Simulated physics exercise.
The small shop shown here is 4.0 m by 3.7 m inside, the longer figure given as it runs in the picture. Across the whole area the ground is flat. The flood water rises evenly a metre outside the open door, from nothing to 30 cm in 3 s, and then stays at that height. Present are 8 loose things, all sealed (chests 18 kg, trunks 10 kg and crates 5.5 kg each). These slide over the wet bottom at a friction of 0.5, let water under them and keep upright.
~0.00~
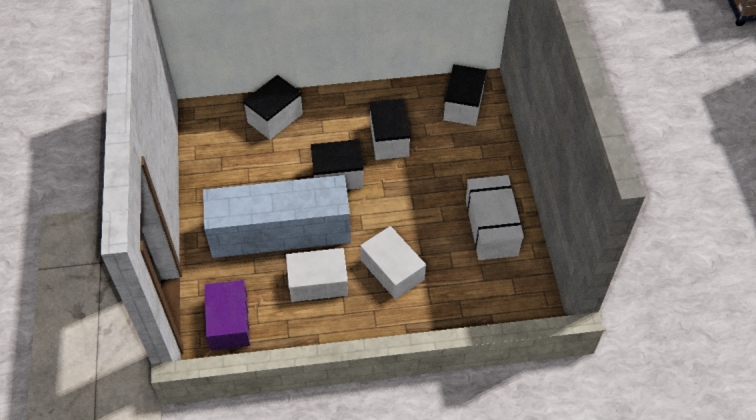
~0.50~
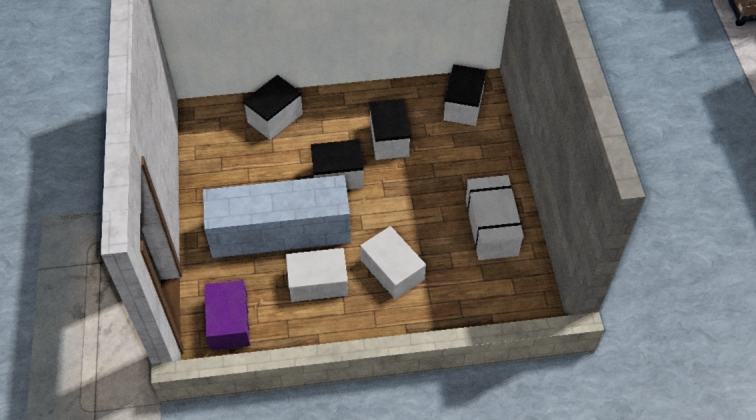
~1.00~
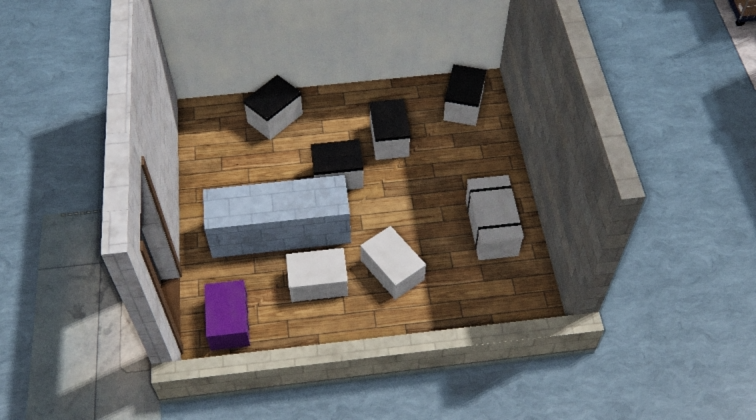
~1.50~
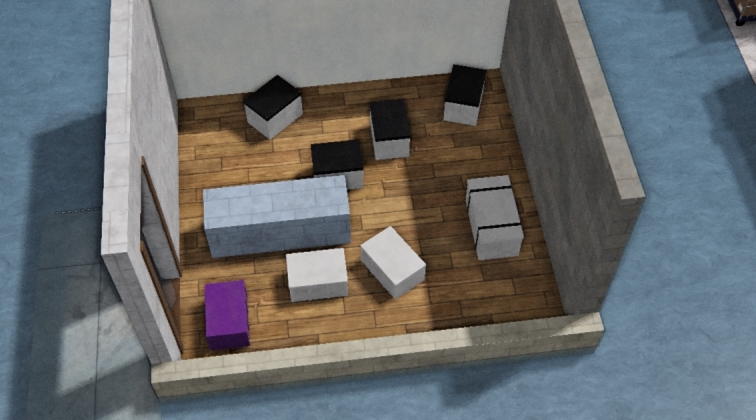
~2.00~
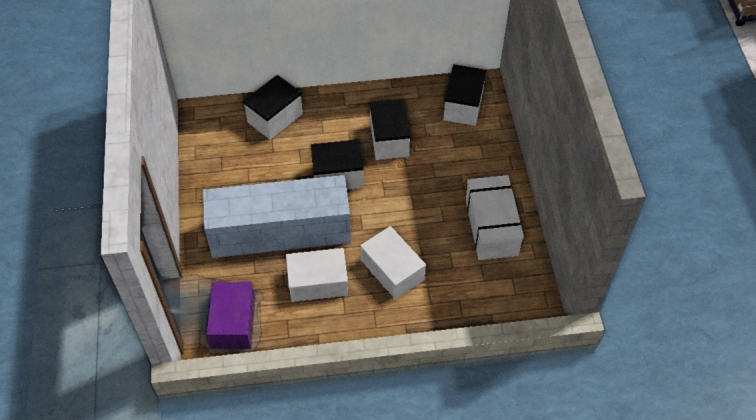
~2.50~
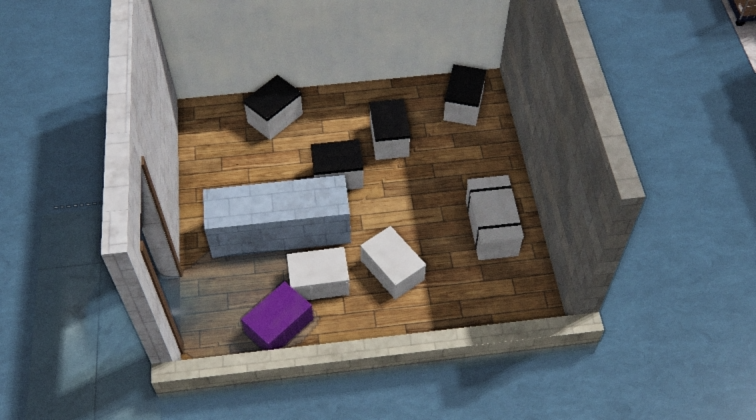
In a small open-topped shop with a wooden floor, blue flood water spreads over the ground outside while the boxes inside stay still, then enters at the left doorway as the purple crate turns and shifts right.
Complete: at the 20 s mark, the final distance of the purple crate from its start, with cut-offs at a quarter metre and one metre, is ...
Past one metre.
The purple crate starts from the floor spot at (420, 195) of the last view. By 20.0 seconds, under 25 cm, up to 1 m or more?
Outcome - it ends up well away.
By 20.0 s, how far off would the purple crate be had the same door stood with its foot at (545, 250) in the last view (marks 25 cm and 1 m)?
You'd see the purple crate edge over a bit.
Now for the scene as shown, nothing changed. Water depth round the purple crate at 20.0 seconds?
I'd put it at about 20 cm.
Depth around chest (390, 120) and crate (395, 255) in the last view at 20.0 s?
Depth approx. 26 cm / 23 cm.
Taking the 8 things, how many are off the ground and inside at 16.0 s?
At that moment it comes to 8.
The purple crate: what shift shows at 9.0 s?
Roughly 300 cm.
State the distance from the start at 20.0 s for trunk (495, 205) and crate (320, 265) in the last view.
Respectively 350 and 250 cm.
After 4.0 s the purple crate is near (439, 317), 2.1 m from its start, afloat; 2 afloat.
After 9.0 s the purple crate is near (519, 302), 2.9 m from its start, afloat; 4 afloat.
After 16.0 s the purple crate is near (496, 262), 2.8 m from its start, afloat; 8 afloat.
After 20.0 s the purple crate is near (398, 293), 1.7 m from its start, afloat; 8 afloat.
